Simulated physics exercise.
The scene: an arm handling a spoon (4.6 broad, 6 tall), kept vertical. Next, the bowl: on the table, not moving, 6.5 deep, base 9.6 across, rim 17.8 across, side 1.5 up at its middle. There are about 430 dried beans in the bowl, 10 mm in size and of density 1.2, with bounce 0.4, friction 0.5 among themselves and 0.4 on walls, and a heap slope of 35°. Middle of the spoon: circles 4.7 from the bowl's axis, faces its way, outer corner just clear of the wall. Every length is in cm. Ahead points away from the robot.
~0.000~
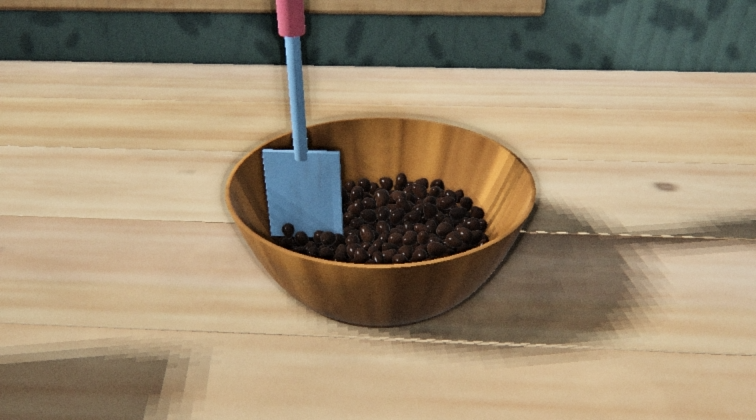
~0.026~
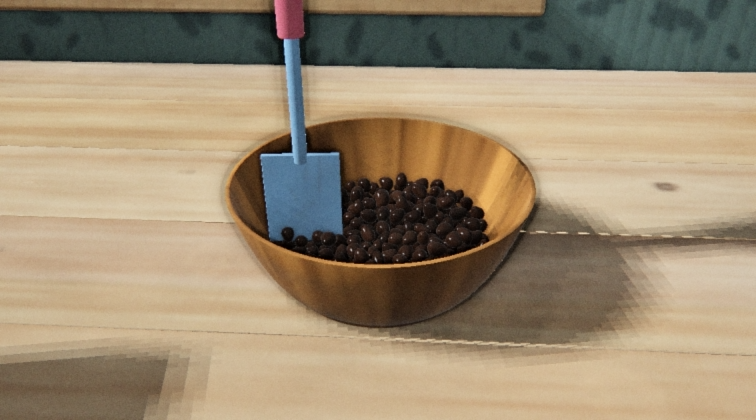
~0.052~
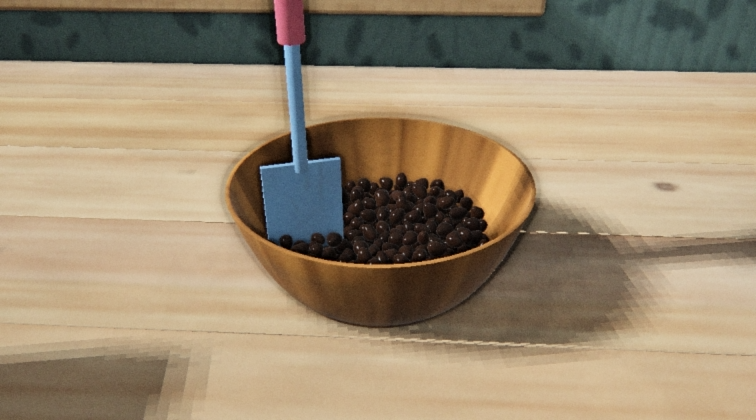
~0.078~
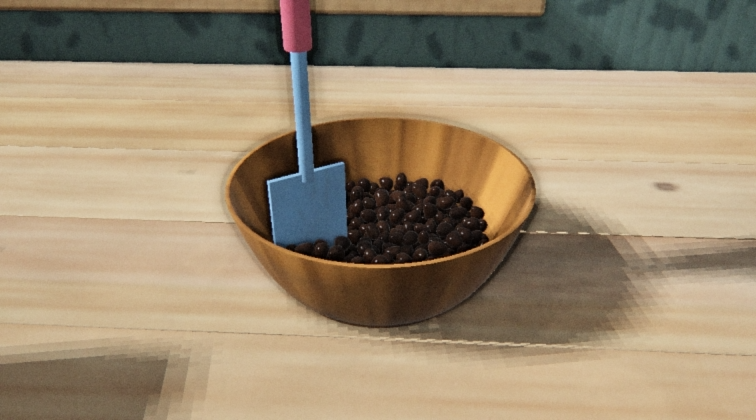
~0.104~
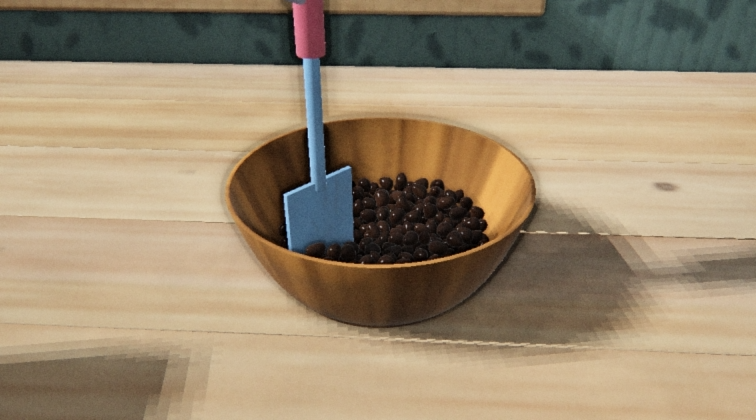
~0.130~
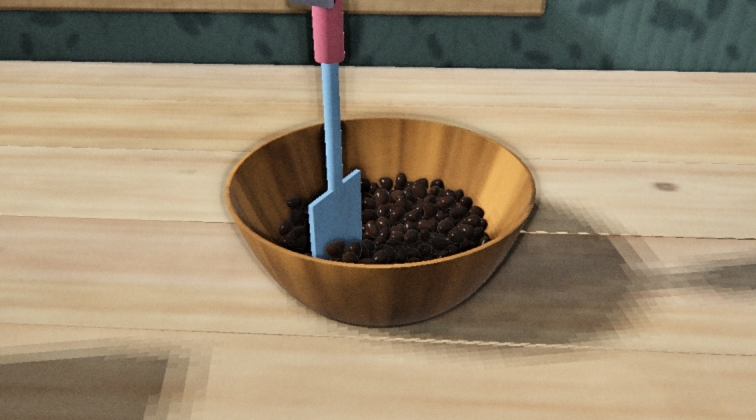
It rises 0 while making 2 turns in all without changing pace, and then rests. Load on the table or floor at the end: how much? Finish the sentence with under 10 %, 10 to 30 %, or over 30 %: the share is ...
The share is 10 to 30 %.
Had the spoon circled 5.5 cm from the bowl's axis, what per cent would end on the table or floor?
It would come to about 0 per cent.
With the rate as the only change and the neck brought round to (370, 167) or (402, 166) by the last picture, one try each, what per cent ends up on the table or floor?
Near 30 in a hundred for the first and near 40 in a hundred for the second.
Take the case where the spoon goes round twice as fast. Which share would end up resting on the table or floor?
Then roughly 45 per cent.
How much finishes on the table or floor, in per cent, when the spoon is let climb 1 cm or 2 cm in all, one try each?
I'd say some 10 per cent, and some 5 per cent.
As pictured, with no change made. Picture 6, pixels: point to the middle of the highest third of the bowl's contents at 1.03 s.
Roughly pixel (428, 167).
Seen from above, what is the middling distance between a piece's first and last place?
Roughly 8 cm, measured level.
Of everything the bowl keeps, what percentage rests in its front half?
Some 60 per cent.
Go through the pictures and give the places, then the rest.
In the first frame, spoon neck at (299, 128), 0° round; upper third of the load around (394, 236), from x 275 to 485, top at y 180; 431 in the bowl.
In the second frame, spoon neck at (298, 131), 5° round; upper third of the load around (394, 236), from x 275 to 485, top at y 180.
In the third frame, spoon neck at (299, 139), 18° round; upper third of the load around (389, 238), from x 270 to 485, top at y 180.
In the fourth frame, spoon neck at (305, 148), 33° round; upper third of the load around (384, 243), from x 275 to 485, top at y 180.
In the fifth frame, spoon neck at (317, 156), 48° round; upper third of the load around (386, 246), from x 285 to 485, top at y 180.
In the sixth frame, spoon neck at (334, 162), 63° round; upper third of the load around (393, 248), from x 285 to 485, top at y 180; 431 in the bowl.
After 0.58 s, 321° round, highest piece 9 above the table; 399 in the bowl, 26 on the table or floor, 6 in flight or on the tool.
After 1.03 s, 219° round, highest piece 8 above the table; 362 in the bowl, 66 on the table or floor, 3 in flight or on the tool.
After 1.45 s, 0° round, highest piece 5 above the table; 337 in the bowl, 93 on the table or floor, 1 in flight or on the tool.
After 2.15 s, 0° round, highest piece 5 above the table; 337 in the bowl, 94 on the table or floor.
At rest, 337 in the bowl, 94 on the table or floor. That is 22 % on the table or floor.
